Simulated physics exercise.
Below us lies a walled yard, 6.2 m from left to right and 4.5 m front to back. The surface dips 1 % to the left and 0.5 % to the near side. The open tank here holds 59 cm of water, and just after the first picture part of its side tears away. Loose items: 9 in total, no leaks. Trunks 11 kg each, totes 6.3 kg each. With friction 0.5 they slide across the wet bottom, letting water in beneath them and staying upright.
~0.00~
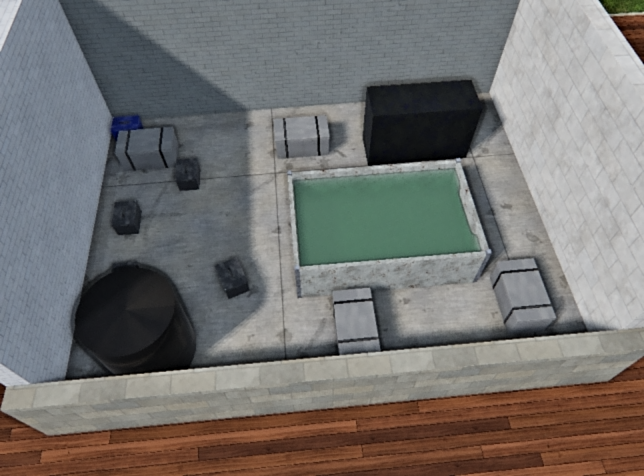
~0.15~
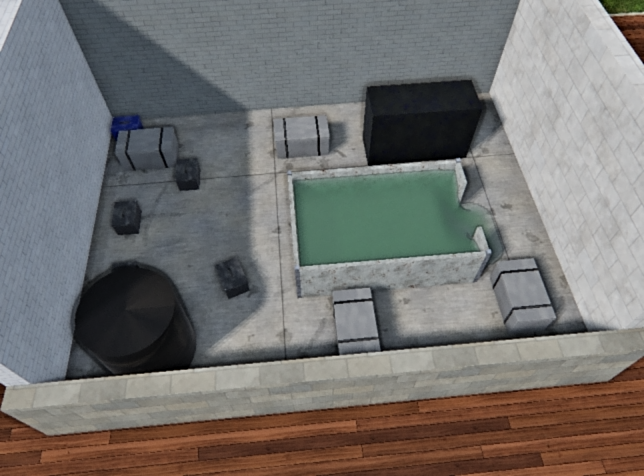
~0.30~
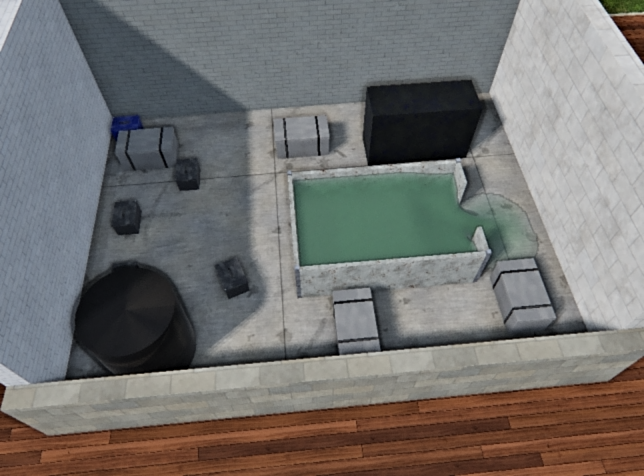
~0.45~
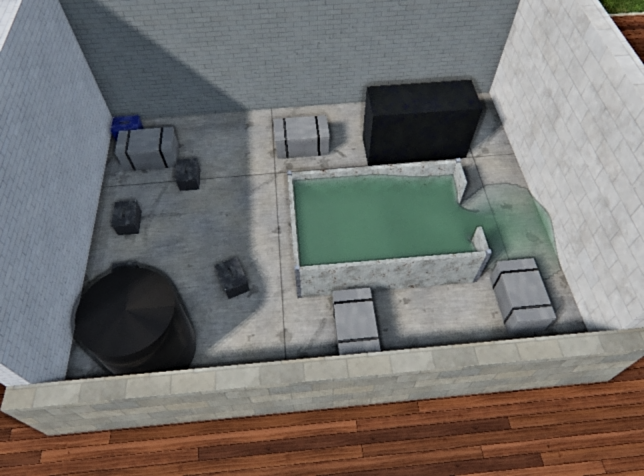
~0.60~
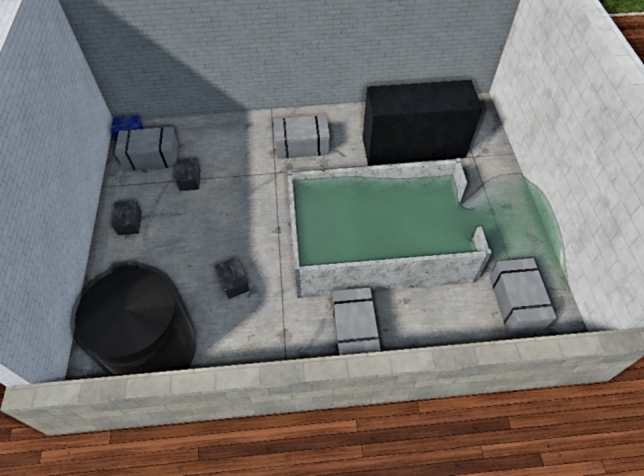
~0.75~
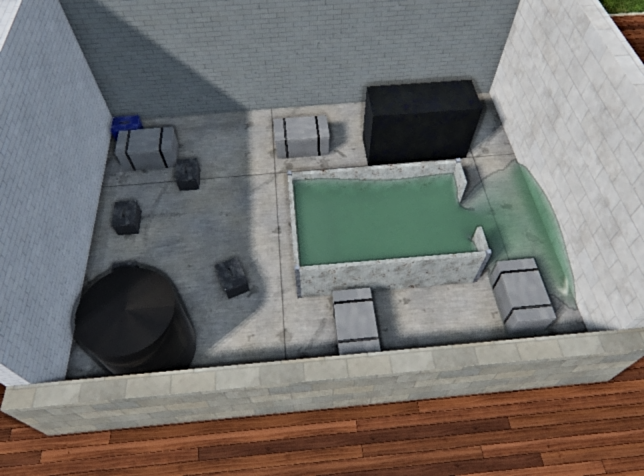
Green water poured out through a gap that broke open in the right side of a tank in a walled yard, then spread to the right-hand wall, while the boxes around it stayed still.
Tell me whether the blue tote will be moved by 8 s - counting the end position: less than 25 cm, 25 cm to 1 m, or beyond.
By the end, the blue tote edges a short distance.
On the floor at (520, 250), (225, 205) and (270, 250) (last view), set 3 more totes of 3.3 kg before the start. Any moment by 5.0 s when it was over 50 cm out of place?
Spot by spot, in turn: Exceeds it, falls short, falls short.
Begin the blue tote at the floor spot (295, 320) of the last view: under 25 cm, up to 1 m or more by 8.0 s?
In the end it is hauled off.
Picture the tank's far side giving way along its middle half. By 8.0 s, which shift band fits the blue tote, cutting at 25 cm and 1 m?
Well, the blue tote goes a long way then.
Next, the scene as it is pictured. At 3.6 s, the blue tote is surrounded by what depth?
I'd put it at about 0 cm.
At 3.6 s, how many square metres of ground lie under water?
About 16 m2 is covered.
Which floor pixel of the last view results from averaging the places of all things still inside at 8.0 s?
(187, 219).
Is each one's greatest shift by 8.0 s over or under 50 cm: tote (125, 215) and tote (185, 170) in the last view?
In that order: Less, short of it.
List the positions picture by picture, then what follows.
In the first frame, the blue tote at (125, 123) rests on the ground; 3.0 m2 under water; 0 of 9 have shifted.
In the second frame, the blue tote at (125, 123) rests on the ground; 3.4 m2 under water; 0 of 9 have shifted.
In the third frame, the blue tote at (125, 123) rests on the ground; water covers 4.0 m2; 0 of 9 have shifted.
In the fourth frame, the blue tote at (125, 123), on the bottom; water covers 4.5 m2; 0 of 9 have shifted.
In the fifth frame, the blue tote at (125, 123) rests on the ground; 4.7 m2 under water; 0 of 9 have shifted.
In the sixth frame, the blue tote at (125, 123), on the bottom; 4.9 m2 under water; 0 of 9 have shifted.
After 1.6 s the blue tote is near (125, 123), 0.0 m from its start, aground; 0 afloat.
After 3.6 s the blue tote is near (125, 123), 0.0 m from its start, aground; 0 afloat.
After 5.6 s the blue tote is near (117, 123), 0.1 m from its start, afloat; 2 afloat.
After 8.0 s the blue tote is near (116, 155), 0.7 m from its start, afloat; 9 afloat.
